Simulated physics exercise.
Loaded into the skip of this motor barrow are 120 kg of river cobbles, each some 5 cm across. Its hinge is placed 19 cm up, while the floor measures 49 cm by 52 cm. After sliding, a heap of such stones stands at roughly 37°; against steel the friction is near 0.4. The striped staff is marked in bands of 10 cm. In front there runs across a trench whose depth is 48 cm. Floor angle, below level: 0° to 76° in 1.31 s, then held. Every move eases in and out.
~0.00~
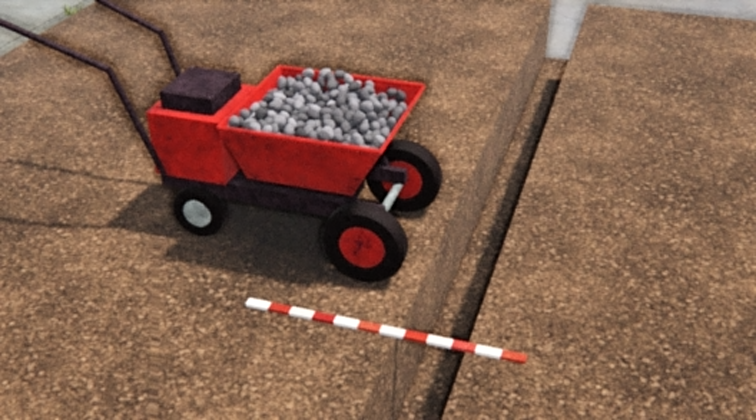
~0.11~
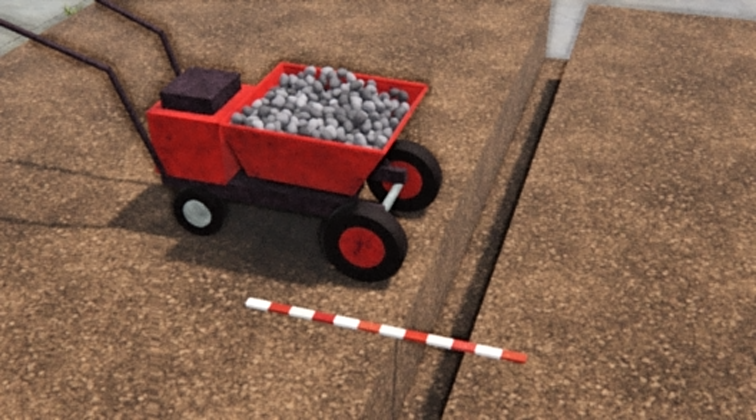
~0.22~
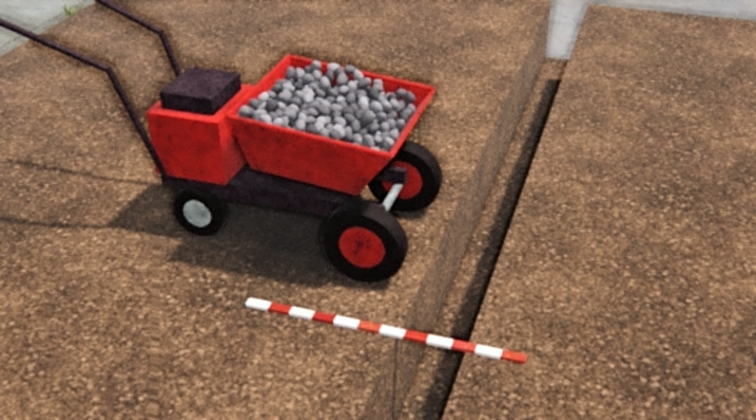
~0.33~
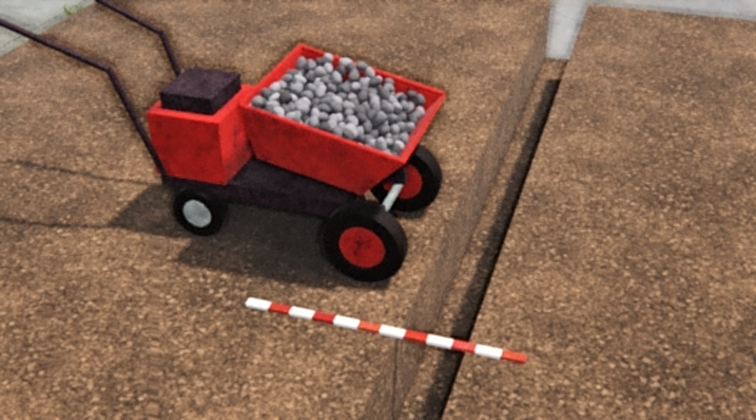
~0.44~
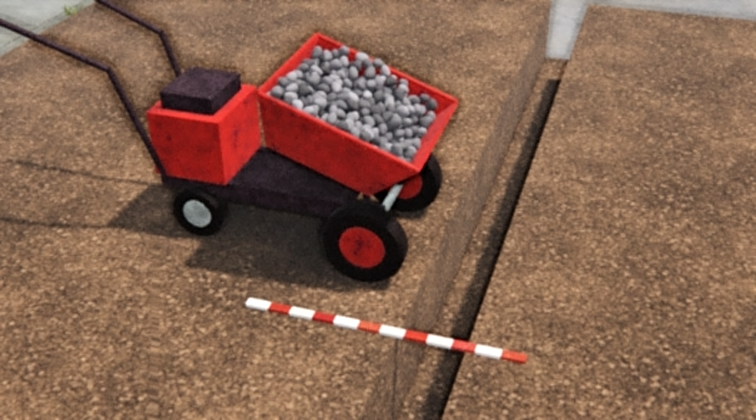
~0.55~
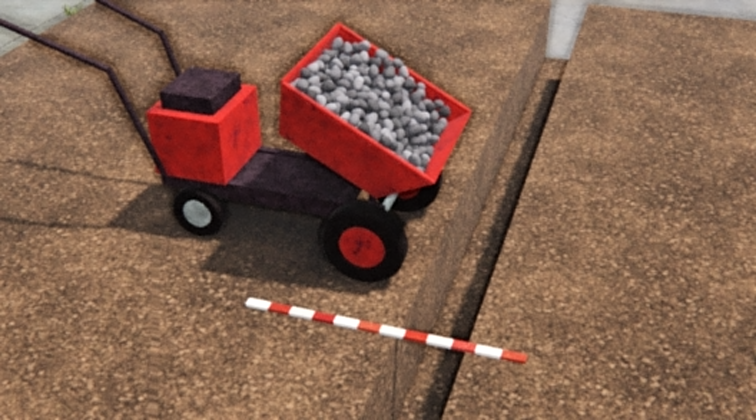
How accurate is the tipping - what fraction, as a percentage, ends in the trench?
Close to 28 in every hundred.
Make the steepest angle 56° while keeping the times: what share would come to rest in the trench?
Close to 10 per cent then.
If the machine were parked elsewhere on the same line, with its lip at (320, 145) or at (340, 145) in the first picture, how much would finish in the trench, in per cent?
85 and 65 %.
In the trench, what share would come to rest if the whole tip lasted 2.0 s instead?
Close to 30 percent, then.
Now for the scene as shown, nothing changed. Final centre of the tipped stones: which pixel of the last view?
Somewhere around (537, 265) in the last picture.
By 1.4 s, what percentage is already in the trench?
By that moment, roughly 0 per cent of the load.
After 1.0 s the floor is at 64°; 98 % in the skip, 1 % in the trench, 1 % past the trench; the foremost stones are at (501, 213).
After 1.4 s the floor is at 76°; 48 % in the skip, 1 % in the trench, 51 % past the trench; the foremost stones are at (625, 293).
After 1.8 s the floor is at 76°; 21 % in the skip, 5 % in the trench, 74 % past the trench; the foremost stones are at (732, 316).
After 3.7 s the floor is at 76°; 0 % in the skip, 28 % in the trench, 72 % past the trench; the foremost stones are past the picture's edge.
